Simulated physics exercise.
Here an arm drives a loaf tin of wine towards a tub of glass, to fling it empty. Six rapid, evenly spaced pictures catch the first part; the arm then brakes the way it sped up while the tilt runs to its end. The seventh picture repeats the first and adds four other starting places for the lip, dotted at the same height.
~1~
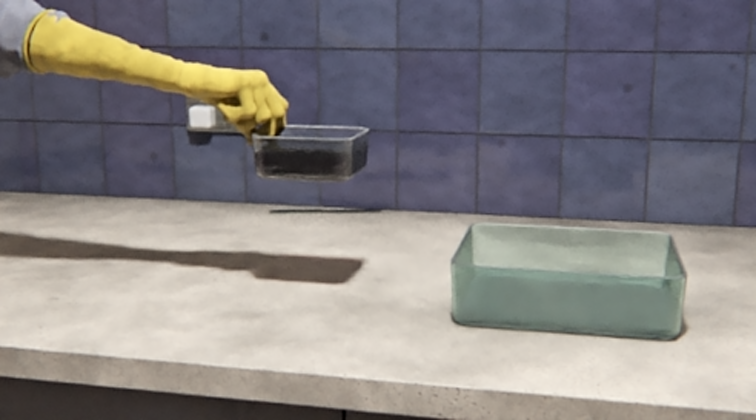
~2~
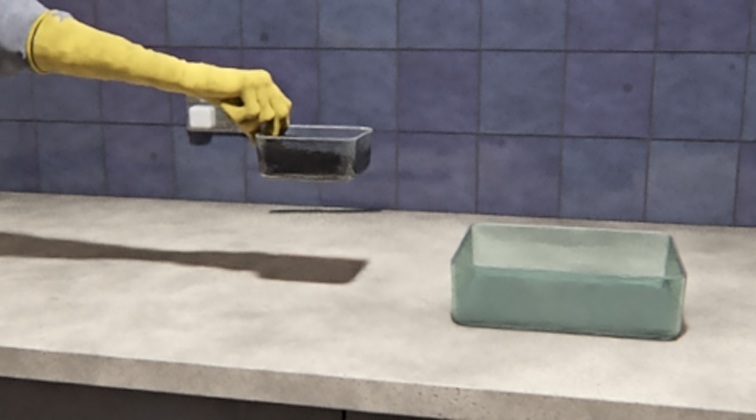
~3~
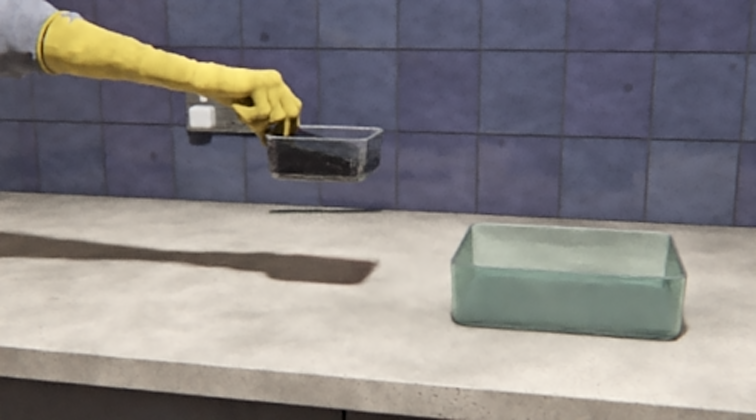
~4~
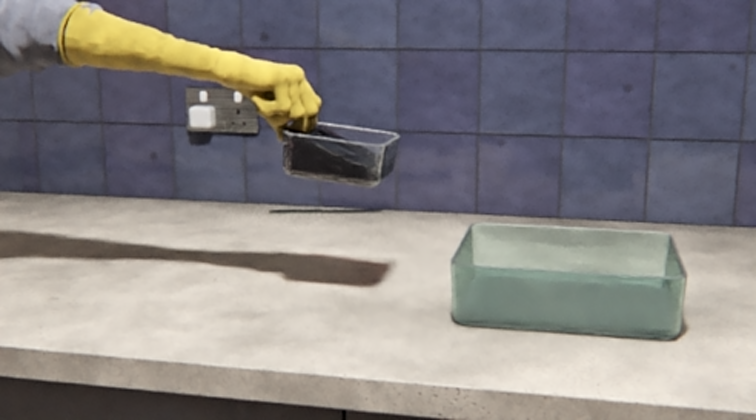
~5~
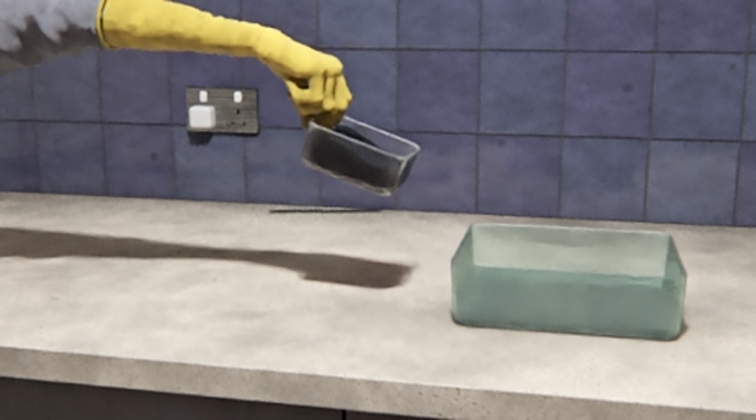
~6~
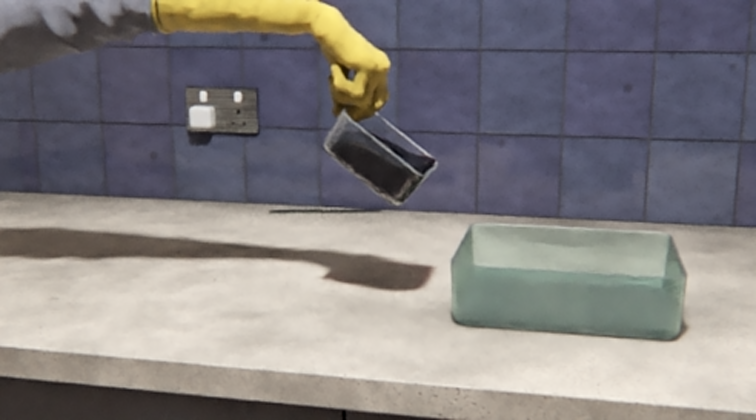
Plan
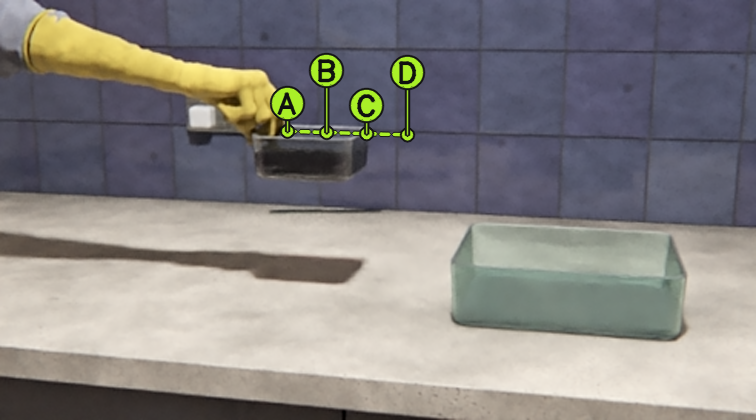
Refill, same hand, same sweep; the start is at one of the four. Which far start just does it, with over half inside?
Spot B just does it.
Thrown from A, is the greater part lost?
Yes, that goes wrong.
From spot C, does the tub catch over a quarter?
Yes.
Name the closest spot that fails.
That is spot A.
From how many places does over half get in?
Three of them.
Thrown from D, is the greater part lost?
No, not at all.
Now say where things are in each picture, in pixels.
In the first frame, upright, lip at (359, 133); tub from (453, 322) to (679, 338); nothing has left yet.
In the second frame, upright, lip at (363, 133); nothing has left yet.
In the third frame, upright, lip at (373, 134); nothing has left yet.
In the fourth frame, tipped about 6°, lip at (391, 139); nothing has left yet.
In the fifth frame, tipped about 19°, lip at (412, 152); nothing has left yet.
In the sixth frame, tipped about 37°, lip at (431, 169); wine is over the rim, down to (431, 169).
In lime, A at (287, 131); B at (326, 132); C at (366, 133); D at (407, 134).
If A is chosen, about 14 % lands in the tub, 82 % falls short and 5 % goes beside or beyond.
If B is chosen, about 74 % lands in the tub, 18 % falls short and 8 % goes beside or beyond.
If C is chosen, about 86 % lands in the tub, 3 % falls short and 11 % goes beside or beyond.
If D is chosen, about 79 % lands in the tub, 2 % falls short and 20 % goes beside or beyond.
